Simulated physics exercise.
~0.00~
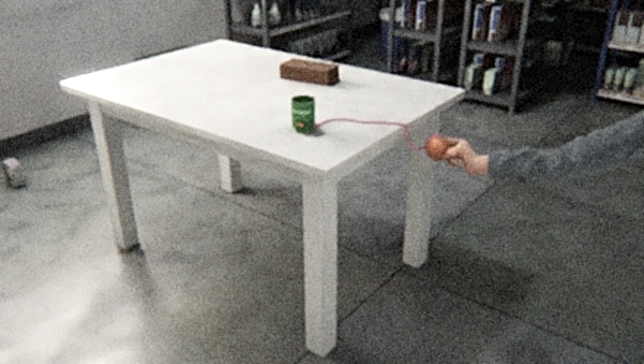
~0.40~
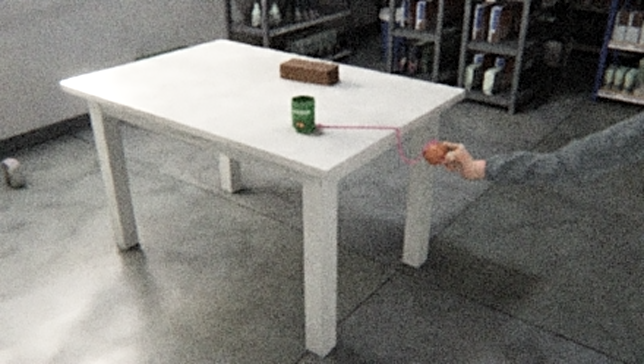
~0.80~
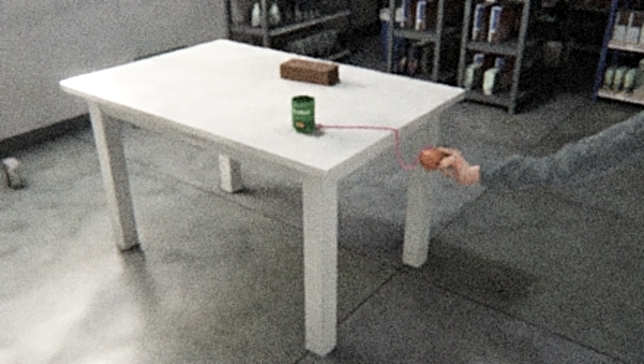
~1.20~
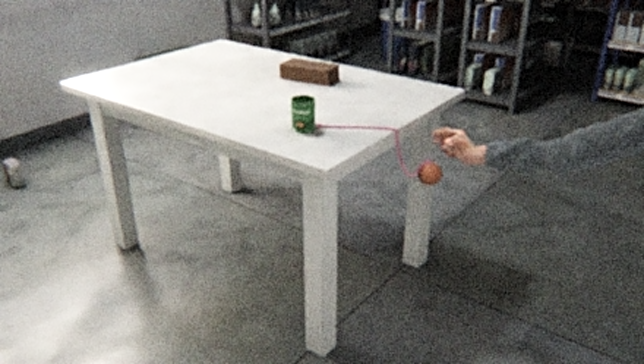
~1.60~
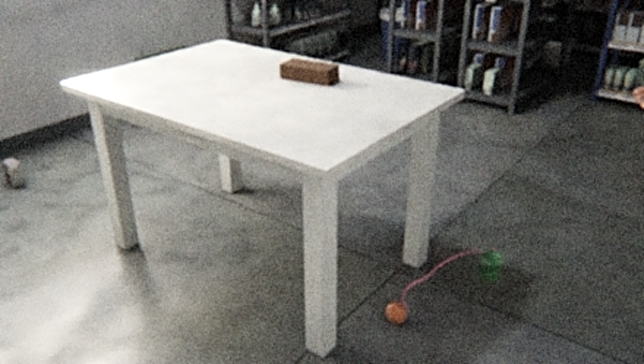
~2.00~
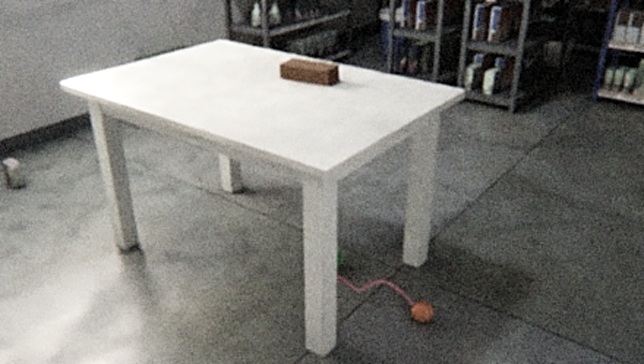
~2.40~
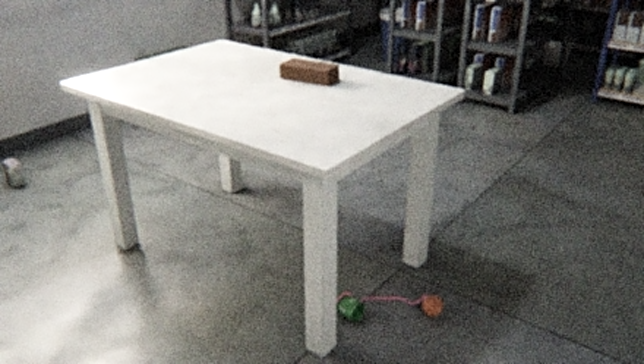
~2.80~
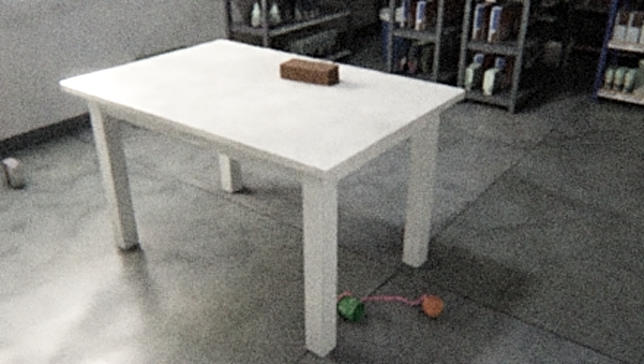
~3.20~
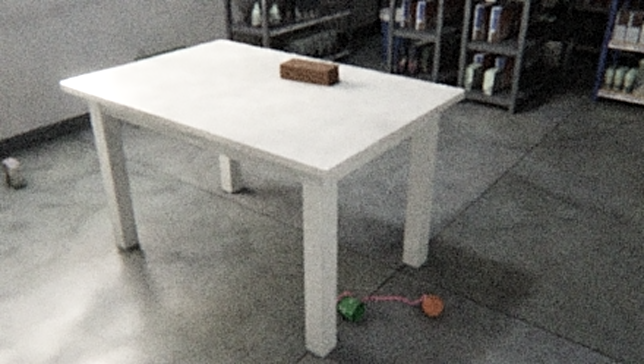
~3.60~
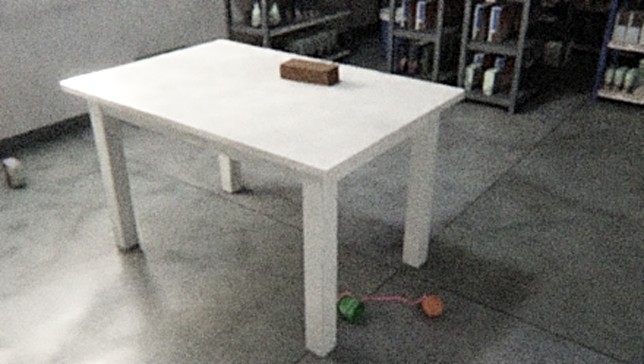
An orange on a pink shoelace was held beside a white table until the hand let go, and it dropped to the floor, dragging the green cup tied to it over the edge; both ended up lying on the floor while the brick stayed put.
